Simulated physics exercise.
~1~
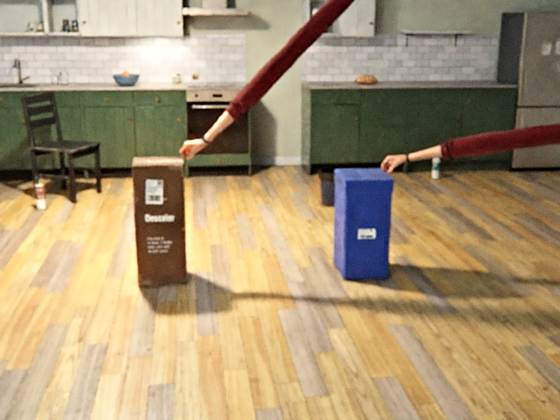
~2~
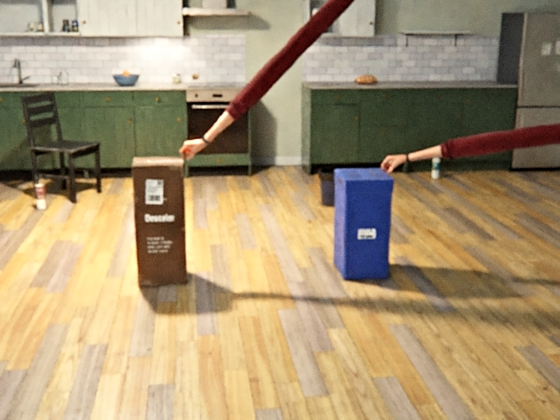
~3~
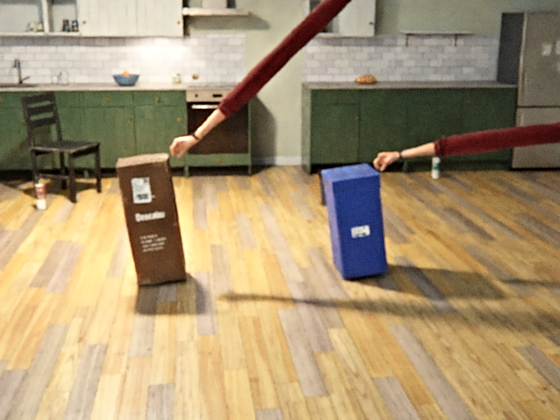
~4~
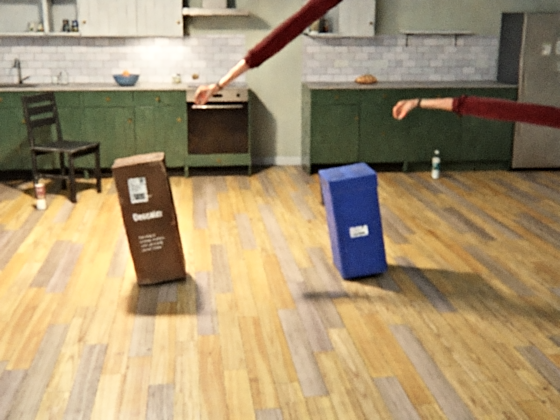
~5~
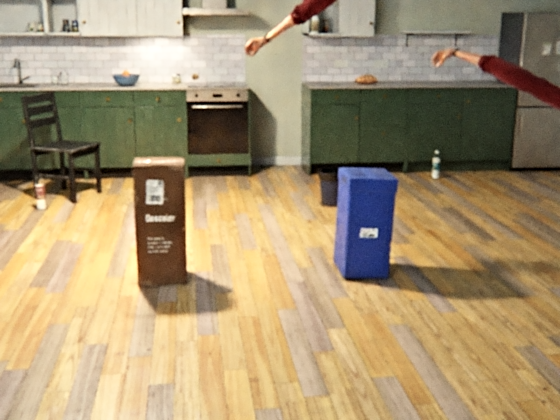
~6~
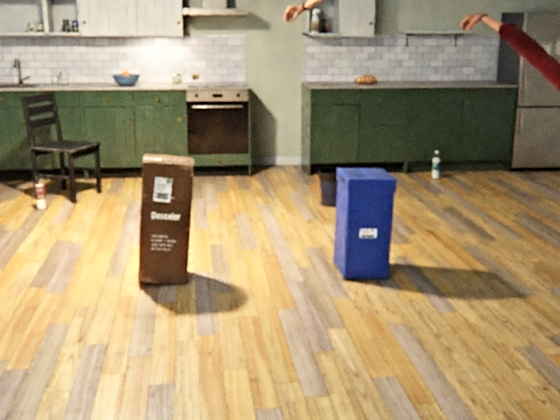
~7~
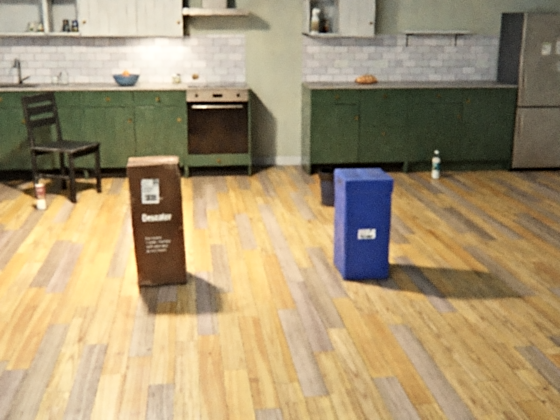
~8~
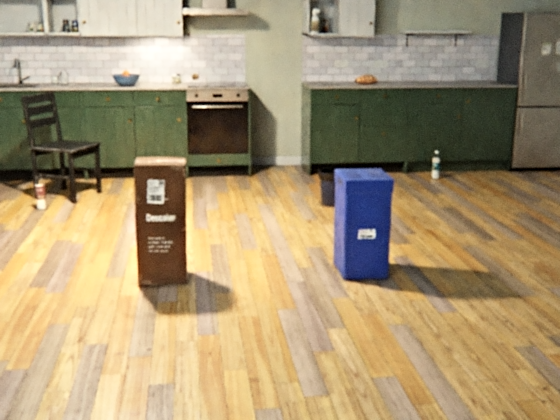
A tall brown box and a blue one standing on a kitchen's wooden floor were tipped to the left by two red-sleeved arms, which let go and drew away; both boxes rocked back, wobbled slightly and ended up standing upright.
